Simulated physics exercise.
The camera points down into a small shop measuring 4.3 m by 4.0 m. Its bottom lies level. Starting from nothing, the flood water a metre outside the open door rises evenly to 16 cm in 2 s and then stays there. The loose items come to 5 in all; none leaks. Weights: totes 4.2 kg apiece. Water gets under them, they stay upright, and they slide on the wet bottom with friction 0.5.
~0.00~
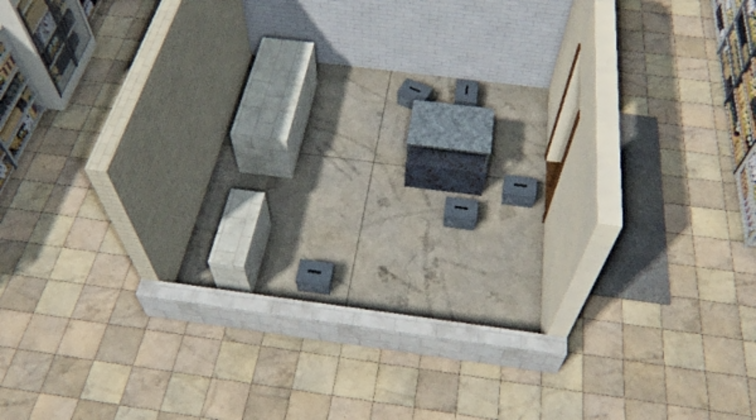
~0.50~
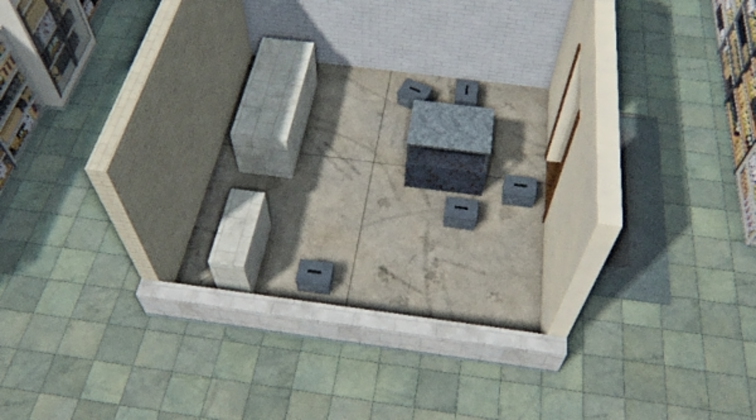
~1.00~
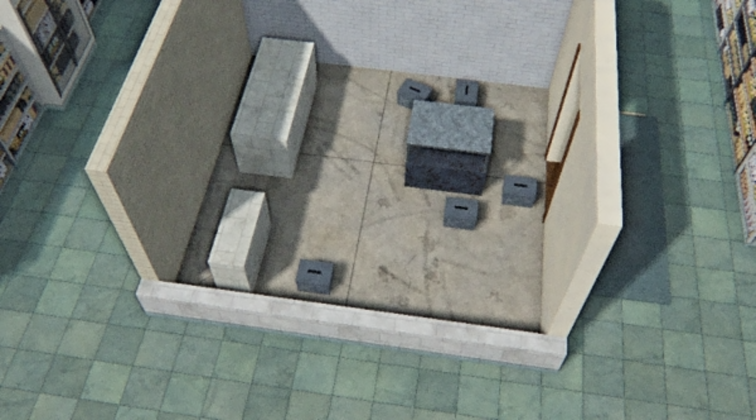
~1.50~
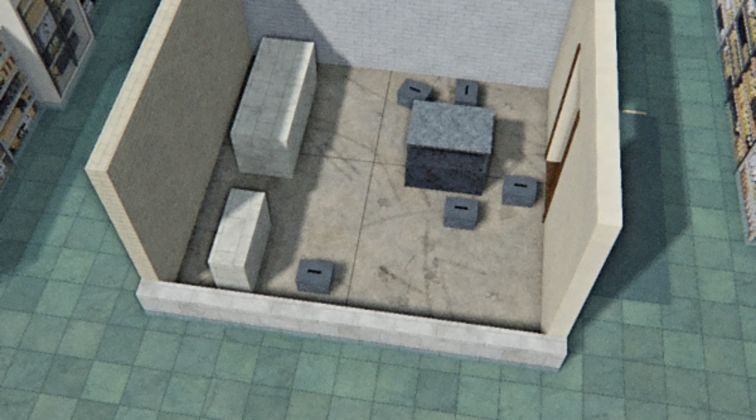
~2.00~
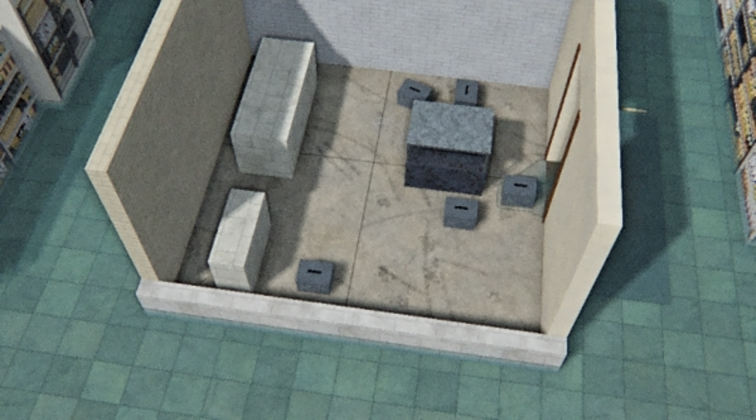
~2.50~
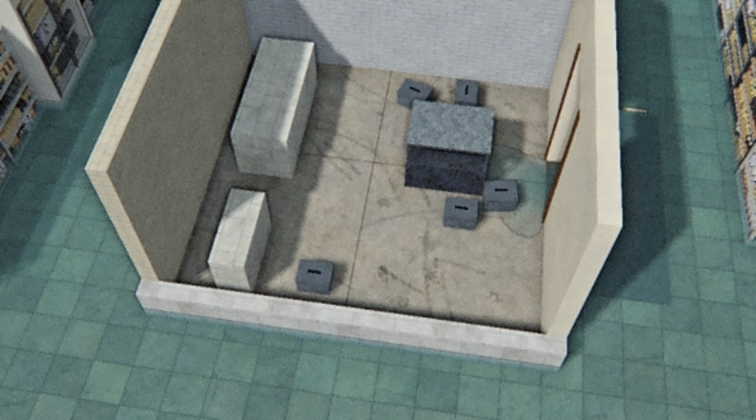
Greenish water spread over the tiled ground around a small open-topped room, then seeped in by the right wall, where one grey box shifted slightly left while the other boxes stayed put.
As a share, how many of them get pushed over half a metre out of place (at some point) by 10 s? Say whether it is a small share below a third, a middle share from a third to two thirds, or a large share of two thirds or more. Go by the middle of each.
A large share, two thirds or more.
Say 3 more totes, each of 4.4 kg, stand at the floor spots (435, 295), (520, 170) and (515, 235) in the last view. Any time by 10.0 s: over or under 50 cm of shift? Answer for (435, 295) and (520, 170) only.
So the first ends up beyond that distance while the second ends up beyond that distance.
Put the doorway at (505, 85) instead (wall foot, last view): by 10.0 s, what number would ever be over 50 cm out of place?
The answer then is 2.
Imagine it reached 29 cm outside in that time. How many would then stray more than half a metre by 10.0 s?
The count would be 5.
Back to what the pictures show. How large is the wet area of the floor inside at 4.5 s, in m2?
Some 8.0 m2 of it.
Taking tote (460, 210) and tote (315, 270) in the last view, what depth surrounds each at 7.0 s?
About 3 and 3 cm.
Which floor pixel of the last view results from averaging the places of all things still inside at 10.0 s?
Close to (341, 188).
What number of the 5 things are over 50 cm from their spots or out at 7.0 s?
I make it 3 by then.
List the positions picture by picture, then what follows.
In the first picture, a tote at (520, 186), on the bottom; a tote at (467, 90), on the bottom; 0.0 m2 under water; 0 of 5 have shifted.
In the second picture, a tote at (520, 186), on the bottom; a tote at (467, 90), on the bottom; 0.0 m2 under water; 0 of 5 have shifted.
In the third picture, a tote at (520, 186), on the bottom; a tote at (467, 90) rests on the ground; 0.0 m2 under water; 0 of 5 have shifted.
In the fourth picture, a tote at (520, 186) rests on the ground; a tote at (467, 90), on the bottom; water covers 0.0 m2; 0 of 5 have shifted.
In the fifth picture, a tote at (520, 186) rests on the ground; a tote at (467, 90), on the bottom; water covers 0.2 m2; 0 of 5 have shifted.
In the sixth picture, a tote at (501, 191) rests on the ground, 26 cm from its start; a tote at (467, 90) rests on the ground; water covers 0.8 m2; 1 of 5 have shifted.
After 3.5 s 1 of 5 are over 50 cm from their spots; 0 afloat.
After 4.5 s 2 of 5 are over 50 cm from their spots; 1 afloat.
After 7.0 s 3 of 5 are over 50 cm from their spots; 1 afloat.
After 10.0 s 5 of 5 are over 50 cm from their spots, and 5 have been at some point; 4 afloat.
